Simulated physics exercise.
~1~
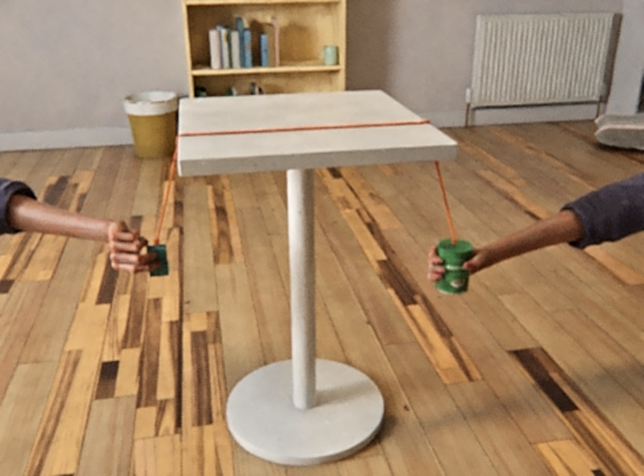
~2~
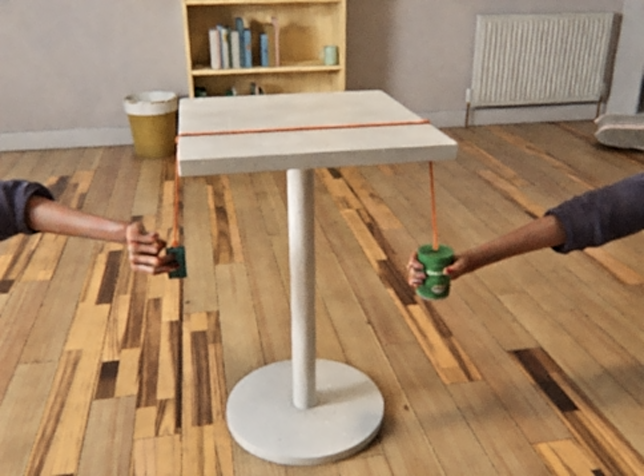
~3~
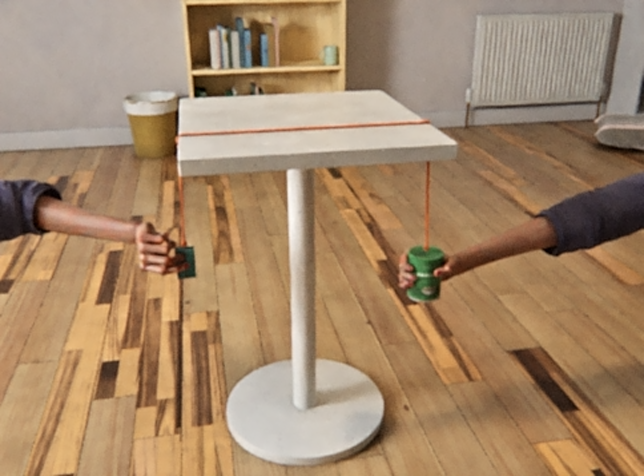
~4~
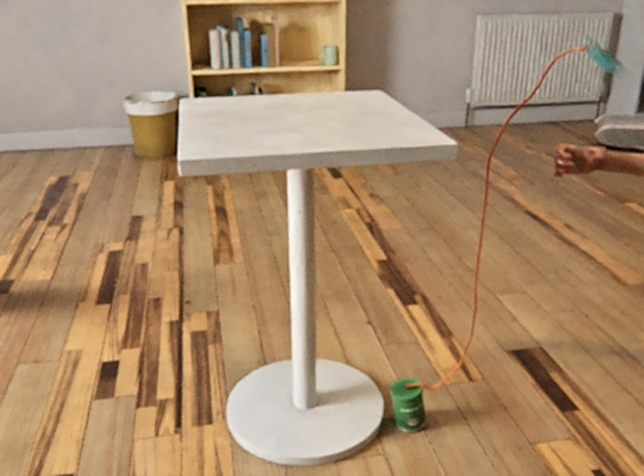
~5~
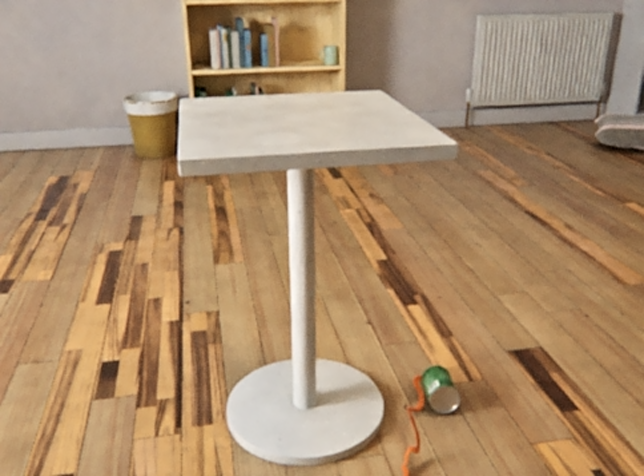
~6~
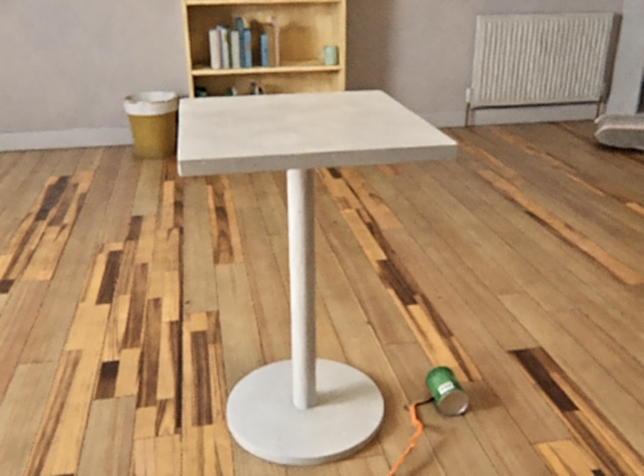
In a room with a wooden floor, an orange ribbon lies across a pale side table, with a small dark matchbox hanging at the left and a green tin at the right. Two hands, one on each side, hold the hanging things and shift them slightly. Once they are released, the tin drops to the floor by the table's base, and the ribbon slides off to the right, whipping the matchbox high through the air as a hand draws back. The tin then tips onto its side and rolls slightly right. It ends lying there, the ribbon trailing beside it and the matchbox out of sight.
